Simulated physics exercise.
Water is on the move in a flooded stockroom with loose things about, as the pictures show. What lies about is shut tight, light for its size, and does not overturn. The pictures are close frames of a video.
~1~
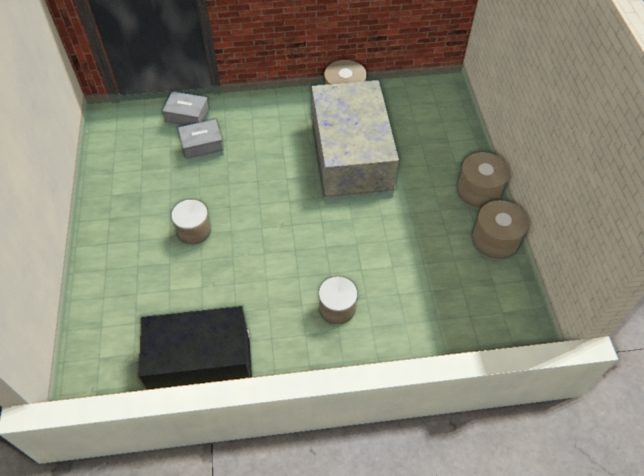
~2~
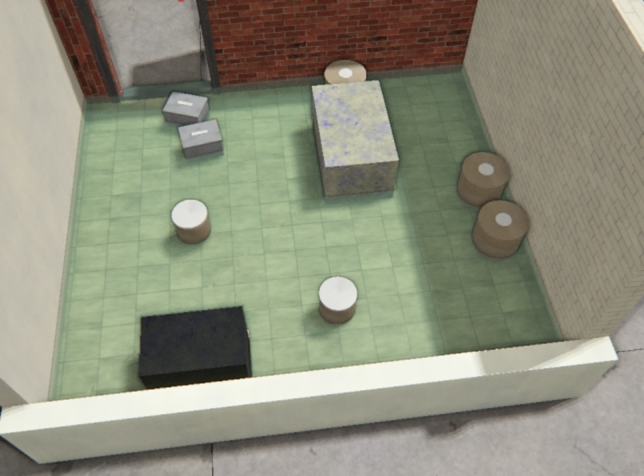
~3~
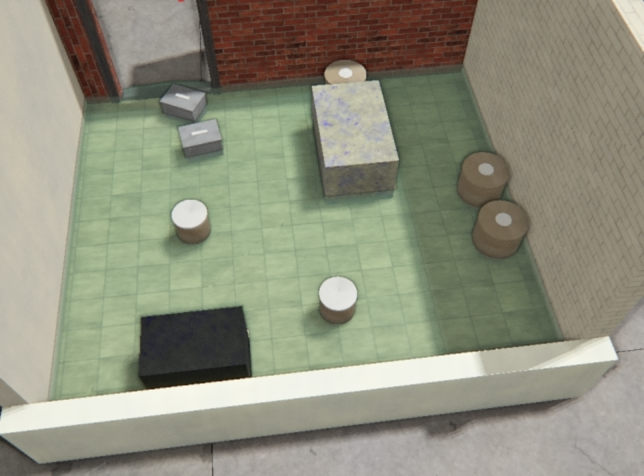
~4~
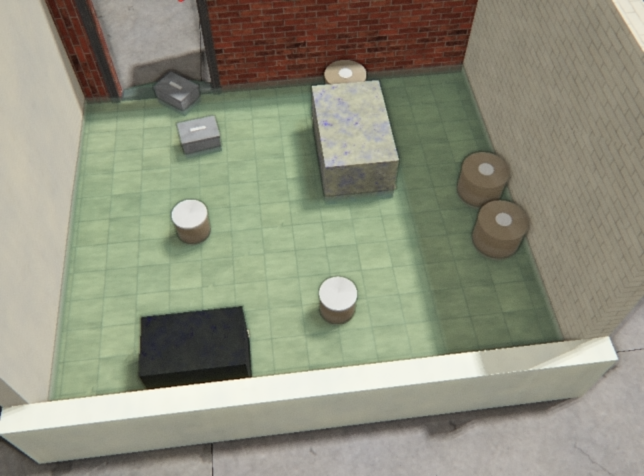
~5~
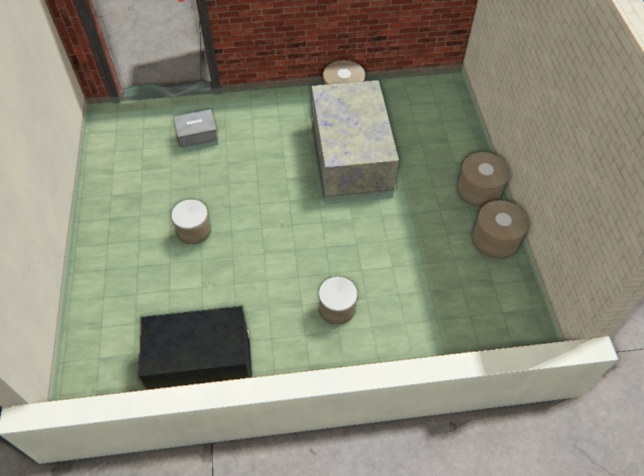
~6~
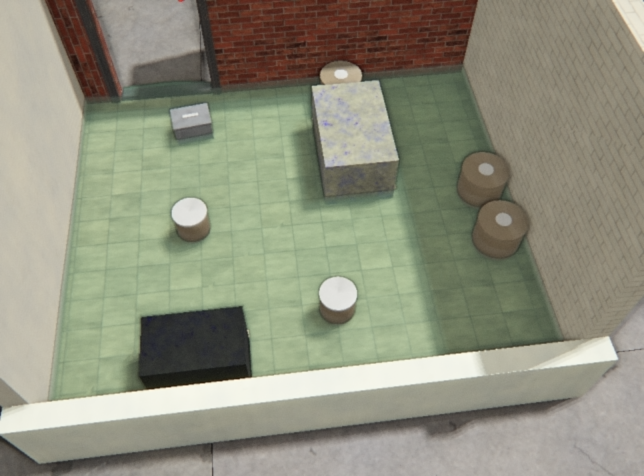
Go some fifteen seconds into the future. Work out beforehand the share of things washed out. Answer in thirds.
One to two thirds.
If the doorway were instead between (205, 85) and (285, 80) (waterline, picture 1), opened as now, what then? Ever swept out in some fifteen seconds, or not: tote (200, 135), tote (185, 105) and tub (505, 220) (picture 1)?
The three come to escape, escape and no escape, in that order.
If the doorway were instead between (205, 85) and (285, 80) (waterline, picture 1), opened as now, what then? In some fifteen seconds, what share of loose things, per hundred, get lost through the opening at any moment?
Near 60 in a hundred.
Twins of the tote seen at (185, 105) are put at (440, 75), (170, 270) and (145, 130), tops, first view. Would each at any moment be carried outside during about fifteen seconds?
The first does not leave, the second does not leave, and the third leaves.
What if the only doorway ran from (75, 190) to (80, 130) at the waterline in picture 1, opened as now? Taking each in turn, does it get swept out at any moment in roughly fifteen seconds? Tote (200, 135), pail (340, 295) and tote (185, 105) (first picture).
The first exits, the second never exits, the third exits.
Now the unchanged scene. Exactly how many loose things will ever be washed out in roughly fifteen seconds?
That comes out at 4.
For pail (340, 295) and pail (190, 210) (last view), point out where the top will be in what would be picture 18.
The first top is near (282, 272) and the second near (153, 151).
A moment on, 1 of 7 are out; 6 afloat.
Next, 2 of 7 are out; 5 afloat.
Later, 3 of 7 are out; 4 afloat.
In the end, 4 of 7 are out; 3 afloat.
